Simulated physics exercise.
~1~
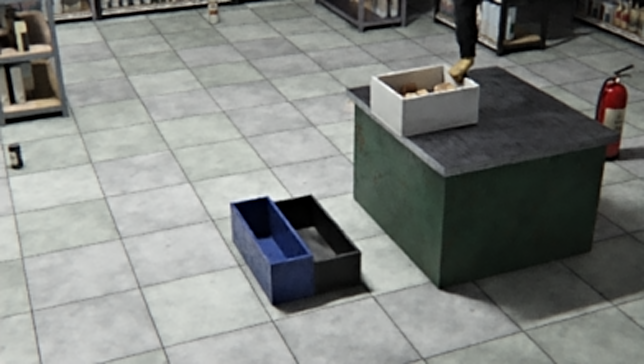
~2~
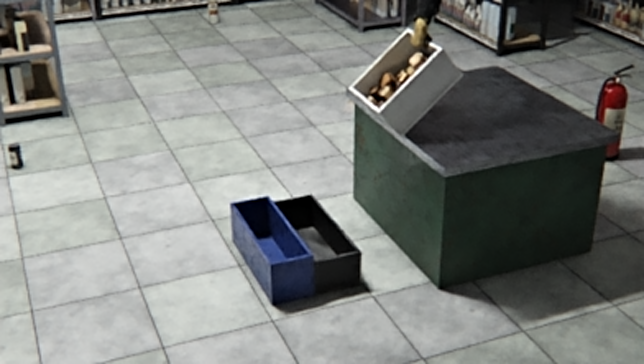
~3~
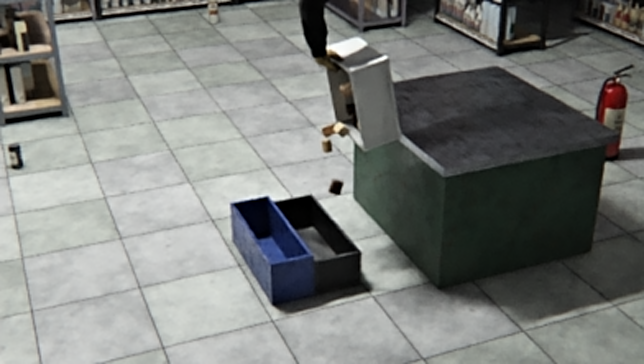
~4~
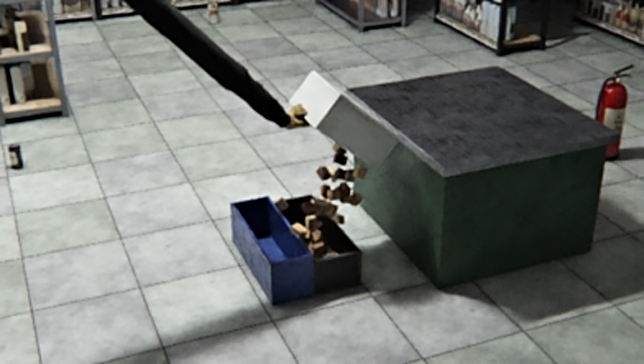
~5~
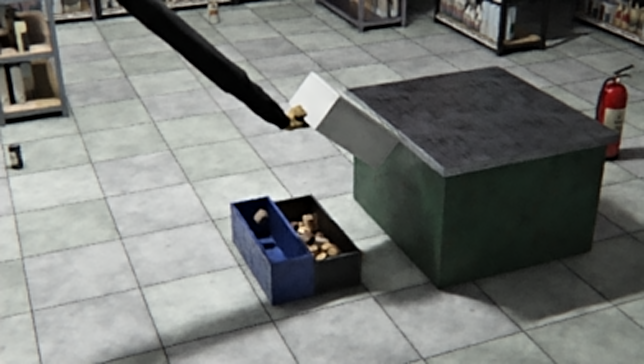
A grey-tiled storage room with shelves along the back is seen from above by a still camera. A white crate of small brown wooden blocks sits on the near-left edge of a dark-topped green bench, with a black box and a blue tote side by side on the floor to its left and a red extinguisher at right. A dark arm with a yellowish tip tilts the crate leftward over the edge. A few blocks drop first, then a thick stream tumbles down. The crate stays tipped, with most blocks in the black box and a stray in the blue tote.
